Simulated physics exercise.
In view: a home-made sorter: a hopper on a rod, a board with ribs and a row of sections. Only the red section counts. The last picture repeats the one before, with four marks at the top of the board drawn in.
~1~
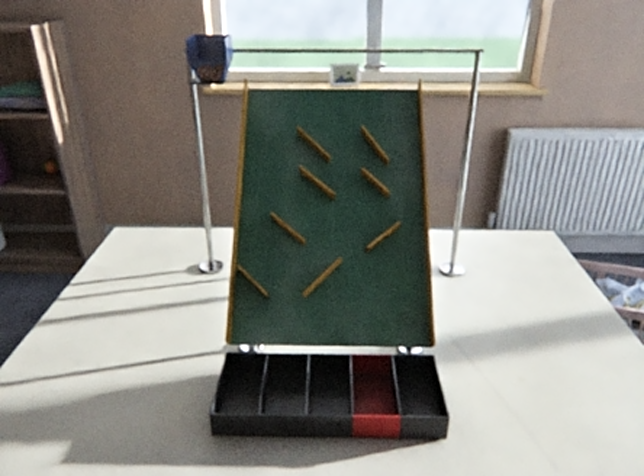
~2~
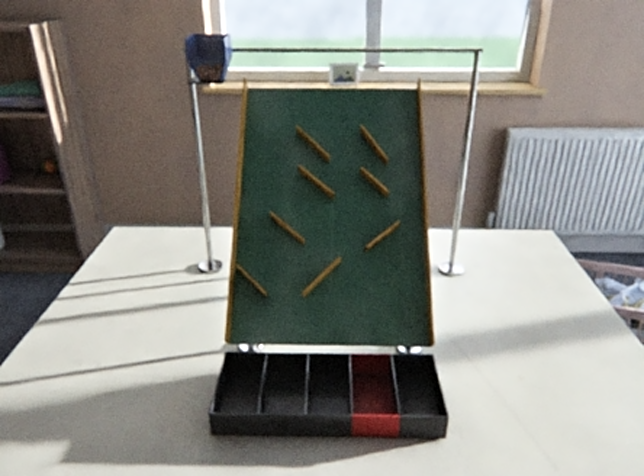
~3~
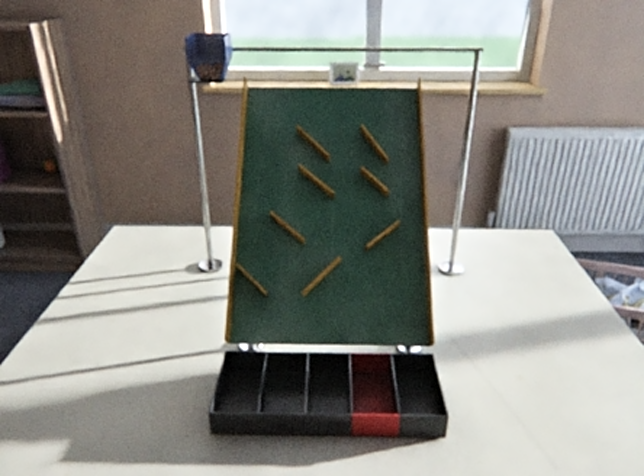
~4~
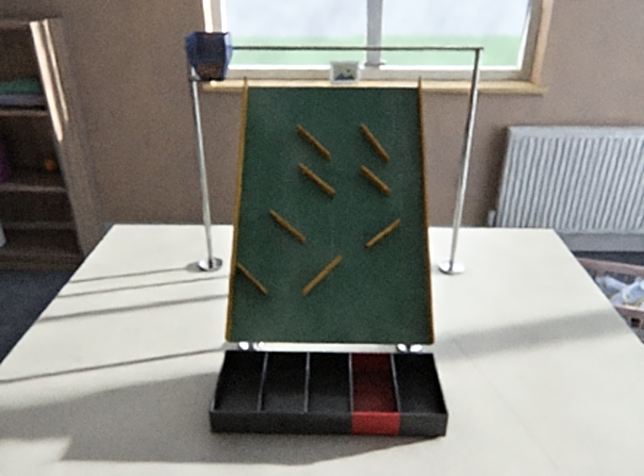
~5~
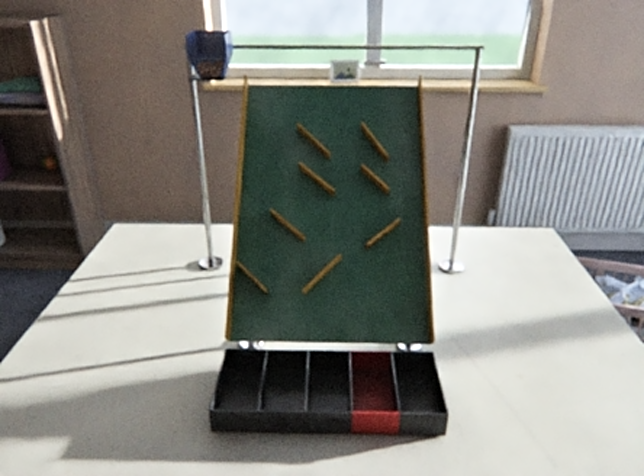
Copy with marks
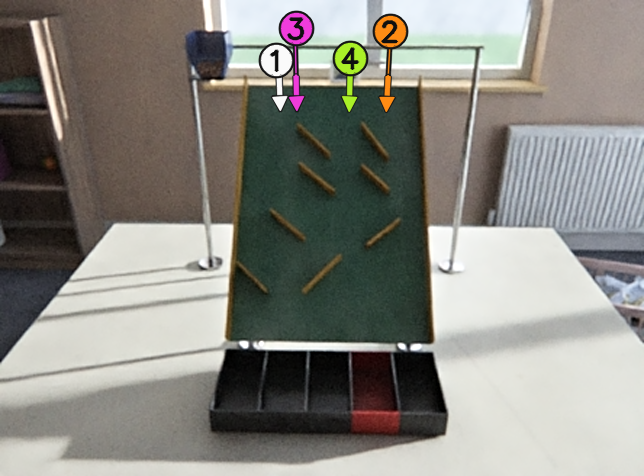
A green board with a wooden edge leans upright on a pale table in a sunlit room, seen from the front and slightly above, with a window behind it. Slanted wooden ribs cross the board, a dark blue hopper sits on a metal rod at upper left, and a black tray below has five sections, the fourth from left red. Nothing visibly moves apart from a very slight shift of the view.
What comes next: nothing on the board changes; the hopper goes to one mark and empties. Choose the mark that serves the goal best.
The answer is mark 4.
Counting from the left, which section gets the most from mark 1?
It is the second one.
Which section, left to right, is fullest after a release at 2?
It is the fifth one.
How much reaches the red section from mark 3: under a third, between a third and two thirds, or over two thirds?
It is under a third.
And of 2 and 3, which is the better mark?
It is 3.
On the marked copy, mark 1 meets the board at (280, 105); mark 2 meets the board at (386, 106); mark 3 meets the board at (296, 105); mark 4 meets the board at (349, 106).
Choosing 1, a small part in the red section, nearly all in other sections.
Choosing 2, a stray few in the red section, nearly all in other sections, a small part outside the box.
Choosing 3, about a quarter in the red section, most in other sections.
Choosing 4, about a third in the red section, about half in other sections, a small part held on the board, a small part outside the box.
